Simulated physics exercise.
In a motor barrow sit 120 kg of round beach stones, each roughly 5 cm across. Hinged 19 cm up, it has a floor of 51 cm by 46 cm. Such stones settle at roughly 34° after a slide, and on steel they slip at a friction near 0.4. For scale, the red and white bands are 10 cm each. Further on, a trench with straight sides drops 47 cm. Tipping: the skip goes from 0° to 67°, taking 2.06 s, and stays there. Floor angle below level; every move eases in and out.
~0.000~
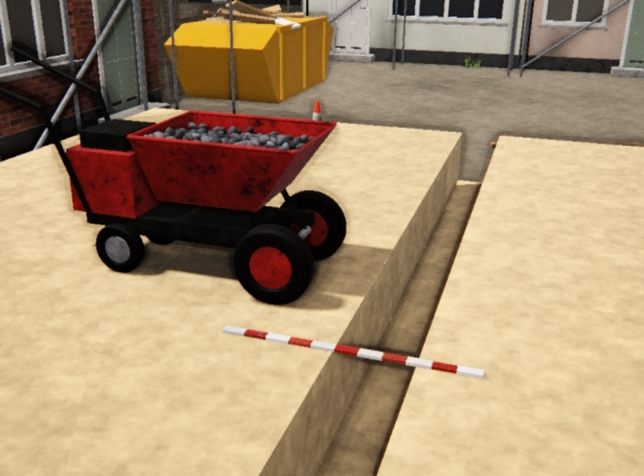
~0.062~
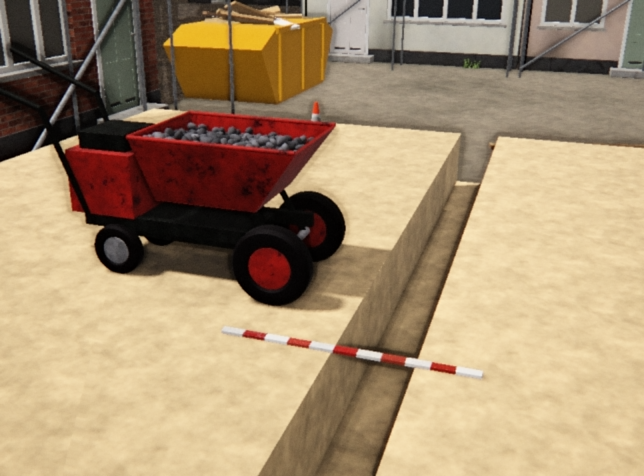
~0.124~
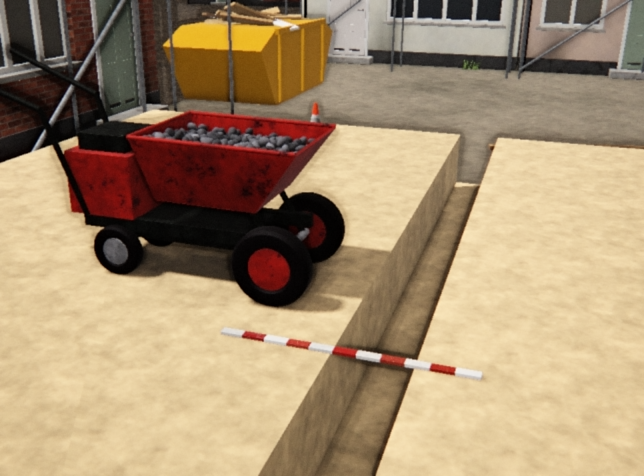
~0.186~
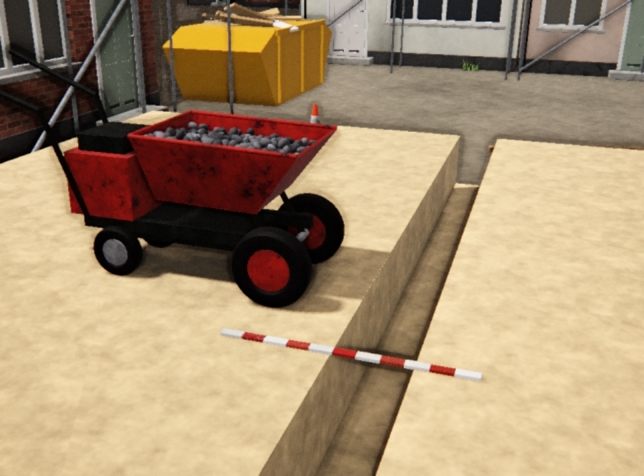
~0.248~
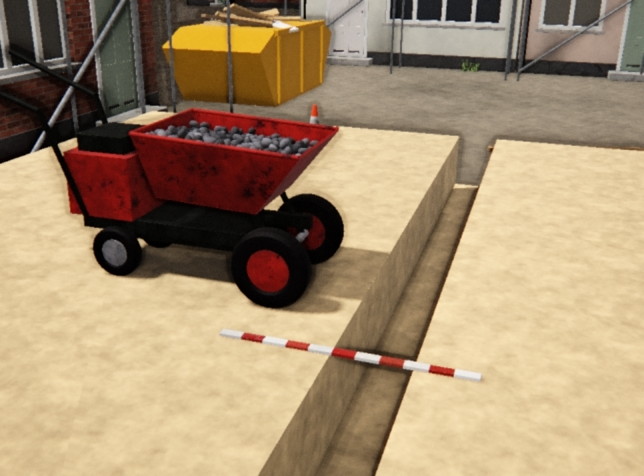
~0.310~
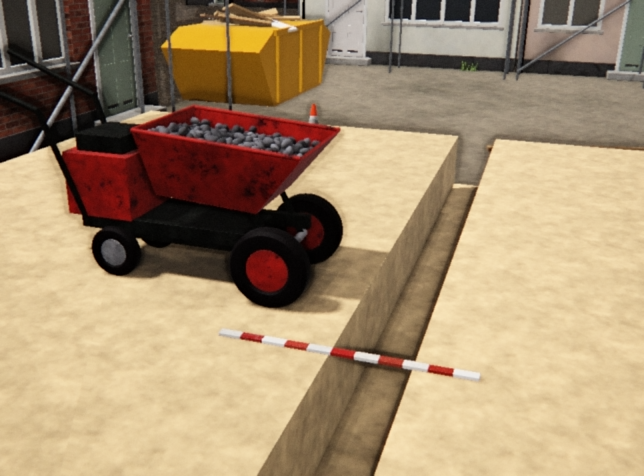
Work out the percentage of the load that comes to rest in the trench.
It works out at about 60 per cent of the load.
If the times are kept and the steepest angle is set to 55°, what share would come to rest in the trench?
In that case near 45 per cent.
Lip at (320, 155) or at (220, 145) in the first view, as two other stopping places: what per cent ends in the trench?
Estimates: 35 % then 85 %.
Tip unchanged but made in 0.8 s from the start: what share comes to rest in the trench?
Trench share: Approx. 40%.
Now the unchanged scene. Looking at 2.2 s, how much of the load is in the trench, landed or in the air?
Roughly 20 percent of the load.
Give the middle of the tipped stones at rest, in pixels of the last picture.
(420, 365).
After 1.5 s the floor is at 56°; 98 % in the skip, 2 % in the trench; the foremost stones are at (412, 237).
After 2.2 s the floor is at 67°; 51 % in the skip, 21 % in the trench, 28 % past the trench; the foremost stones are at (531, 308).
After 2.5 s the floor is at 67°; 29 % in the skip, 32 % in the trench, 39 % past the trench; the foremost stones are at (592, 312).
After 4.5 s the floor is at 67°; 0 % in the skip, 60 % in the trench, 40 % past the trench; the foremost stones are at (619, 315).
